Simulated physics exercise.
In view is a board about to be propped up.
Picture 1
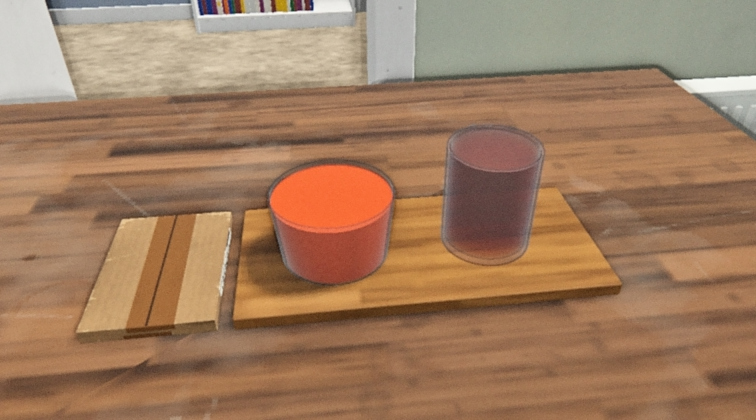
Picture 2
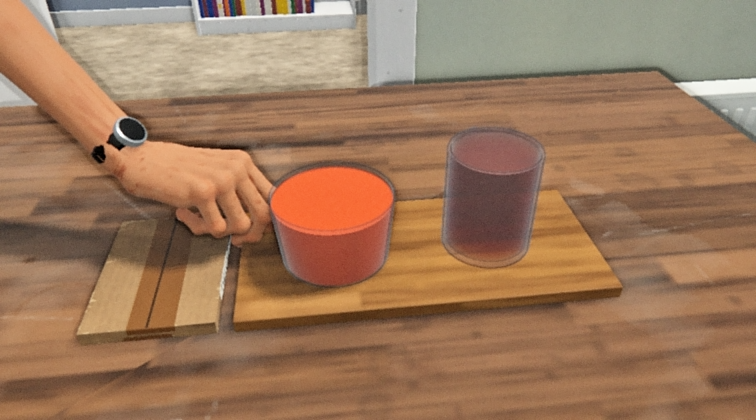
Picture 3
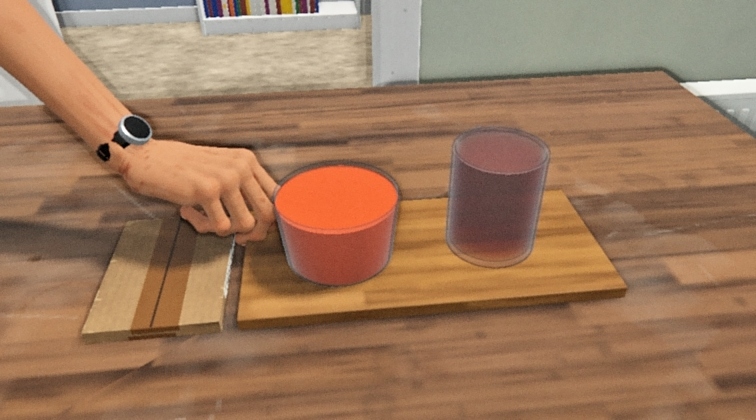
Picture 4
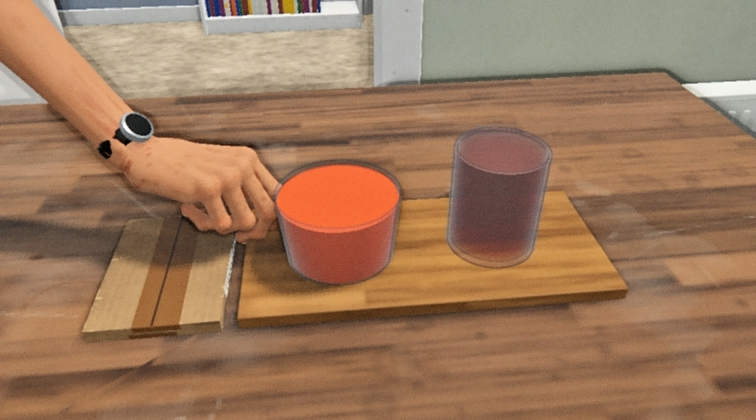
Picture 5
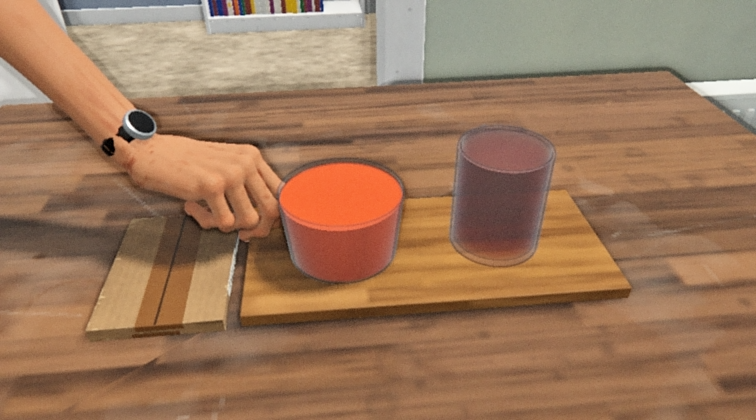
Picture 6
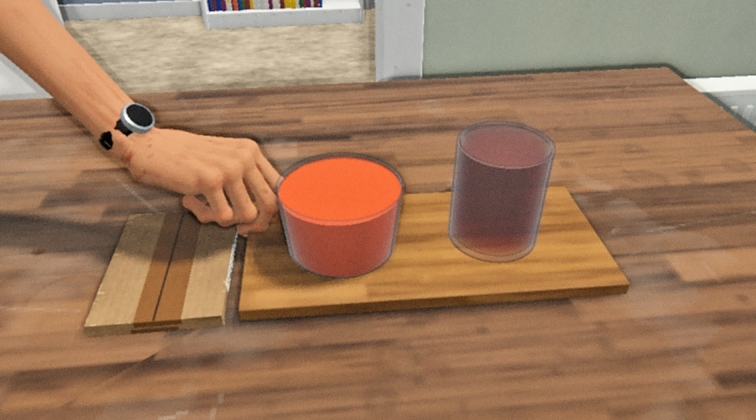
A hand with a watch reaching in from the left, gripping a wooden board holding an orange-red tub and dark mug, barely lifting it.
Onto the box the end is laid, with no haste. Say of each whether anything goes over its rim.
Here the tub keeps its contents and the mug keeps its contents.
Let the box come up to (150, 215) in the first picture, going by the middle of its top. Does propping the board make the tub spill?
Result: Splashes out.
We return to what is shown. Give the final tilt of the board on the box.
Roughly 3 degrees.
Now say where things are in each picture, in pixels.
In the first frame, the board lies flat; tub (333, 220) nearly full; mug (490, 192) nearly full; box (148, 332).
In the second frame, a hand takes the end of the board; tub nearly full, surface at (332, 199); mug nearly full, surface at (495, 152).
In the third frame, the end has come up a little; tub (338, 221) nearly full; mug (494, 194) nearly full.
In the fourth frame, slope near 0°; tub nearly full, surface at (339, 197); mug nearly full, surface at (502, 153); box (153, 332).
In the fifth frame, the board slopes by about 1°; tub (343, 219) nearly full; mug (500, 193) nearly full.
In the sixth frame, the end is rising; tub nearly full, surface at (340, 190); mug nearly full, surface at (505, 146); box (155, 327).
Soon after, the board slopes by about 2°; tub, nothing has left it; mug, nothing has left it.
Later, the board slopes by about 4°; tub, nothing has left it; mug, nothing has left it.
In the end, the board slopes by about 3°, resting on the box; tub, nothing has left it; mug, nothing has left it.
